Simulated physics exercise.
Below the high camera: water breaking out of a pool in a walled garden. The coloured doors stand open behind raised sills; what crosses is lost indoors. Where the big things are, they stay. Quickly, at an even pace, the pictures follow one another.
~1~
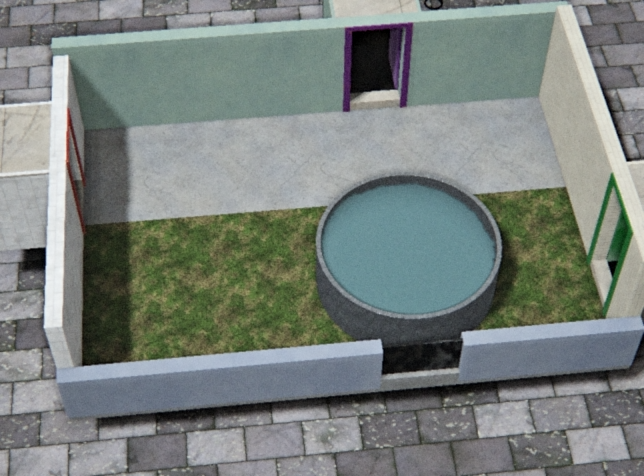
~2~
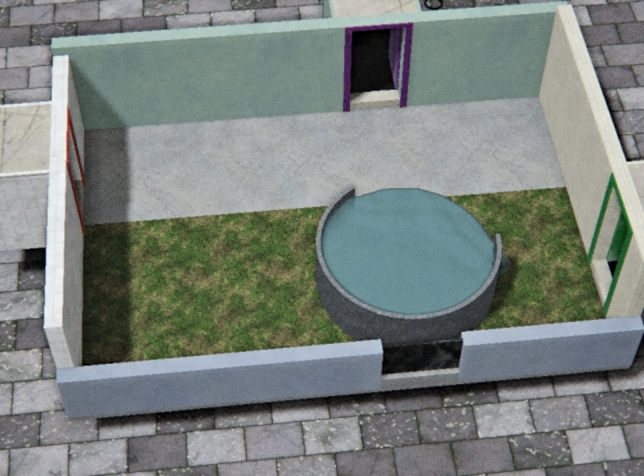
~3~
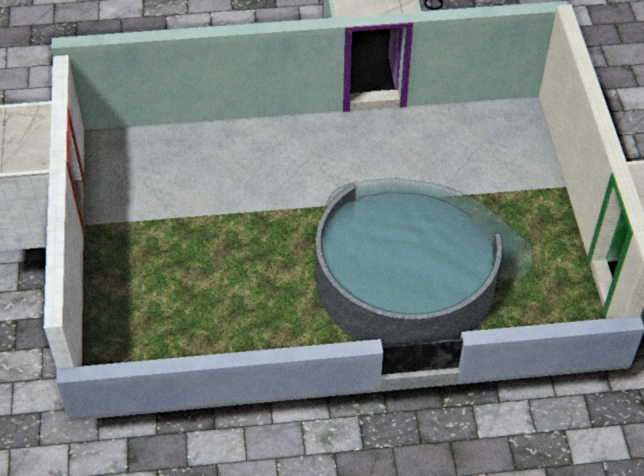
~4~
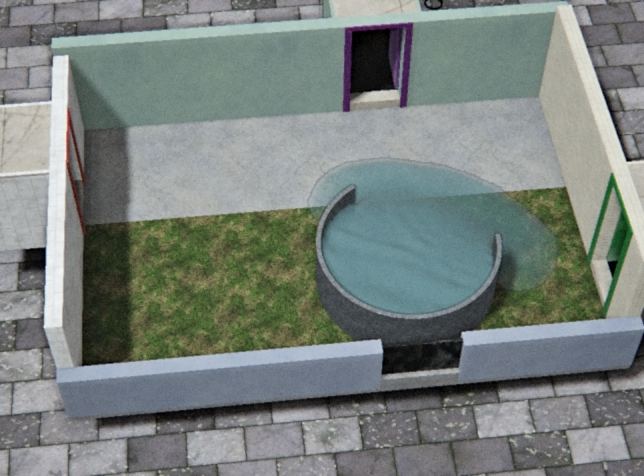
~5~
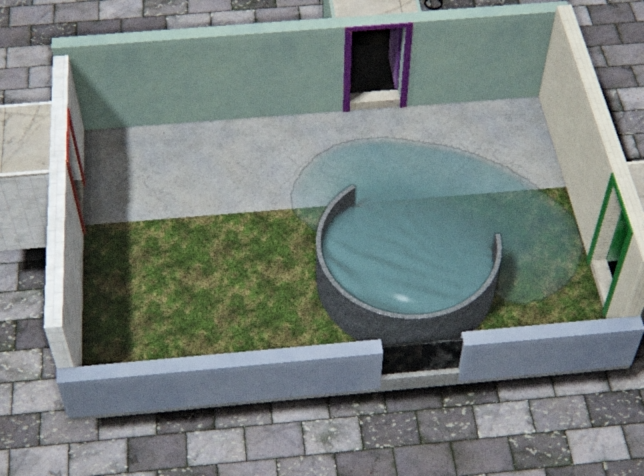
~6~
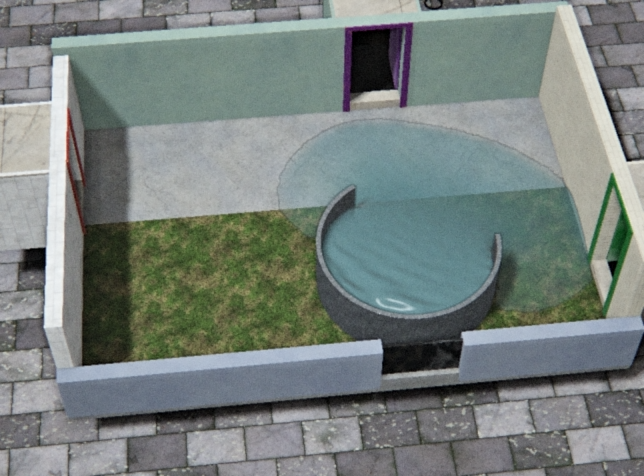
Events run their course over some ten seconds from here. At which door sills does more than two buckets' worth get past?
Outcome: The red door is going to stay within two buckets; the purple door is going to be swamped; the green door is going to be swamped.
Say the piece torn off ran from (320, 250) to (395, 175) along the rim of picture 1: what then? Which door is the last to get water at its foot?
Coming last is the door marked green.
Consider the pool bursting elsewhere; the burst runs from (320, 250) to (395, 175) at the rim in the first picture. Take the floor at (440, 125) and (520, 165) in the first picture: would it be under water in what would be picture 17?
In order - first: Drenched, second: Not reached.
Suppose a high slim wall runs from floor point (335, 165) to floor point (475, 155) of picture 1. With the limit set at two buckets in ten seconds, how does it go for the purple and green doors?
Result - purple door remains within limits, green door crosses the threshold.
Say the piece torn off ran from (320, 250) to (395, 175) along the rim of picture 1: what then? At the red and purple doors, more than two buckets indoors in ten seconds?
Well, the red door crosses the threshold, but the purple door comes up short.
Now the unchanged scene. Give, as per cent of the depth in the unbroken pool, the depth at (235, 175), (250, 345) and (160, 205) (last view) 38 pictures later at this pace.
About 8 per cent, then 0 per cent, then 8 per cent.
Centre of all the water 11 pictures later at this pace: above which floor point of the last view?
About (440, 197) in the last view.
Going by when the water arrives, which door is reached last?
Looking at the pictures, the answer is the red door.
A moment on, water covers 45 % of the floor; the red door not reached, the purple door over two buckets in, the green door under two buckets in.
Next, water covers 45 % of the floor; the red door not reached, the purple door far over two buckets in, the green door under two buckets in.
Then, water covers 65 % of the floor; the red door wet at the sill, nothing in, the purple door far over two buckets in, the green door under two buckets in.
Later, water covers 90 % of the floor; the red door under two buckets in, the purple door far over two buckets in, the green door over two buckets in.
In the end, water covers 100 % of the floor; the red door under two buckets in, the purple door far over two buckets in, the green door far over two buckets in.
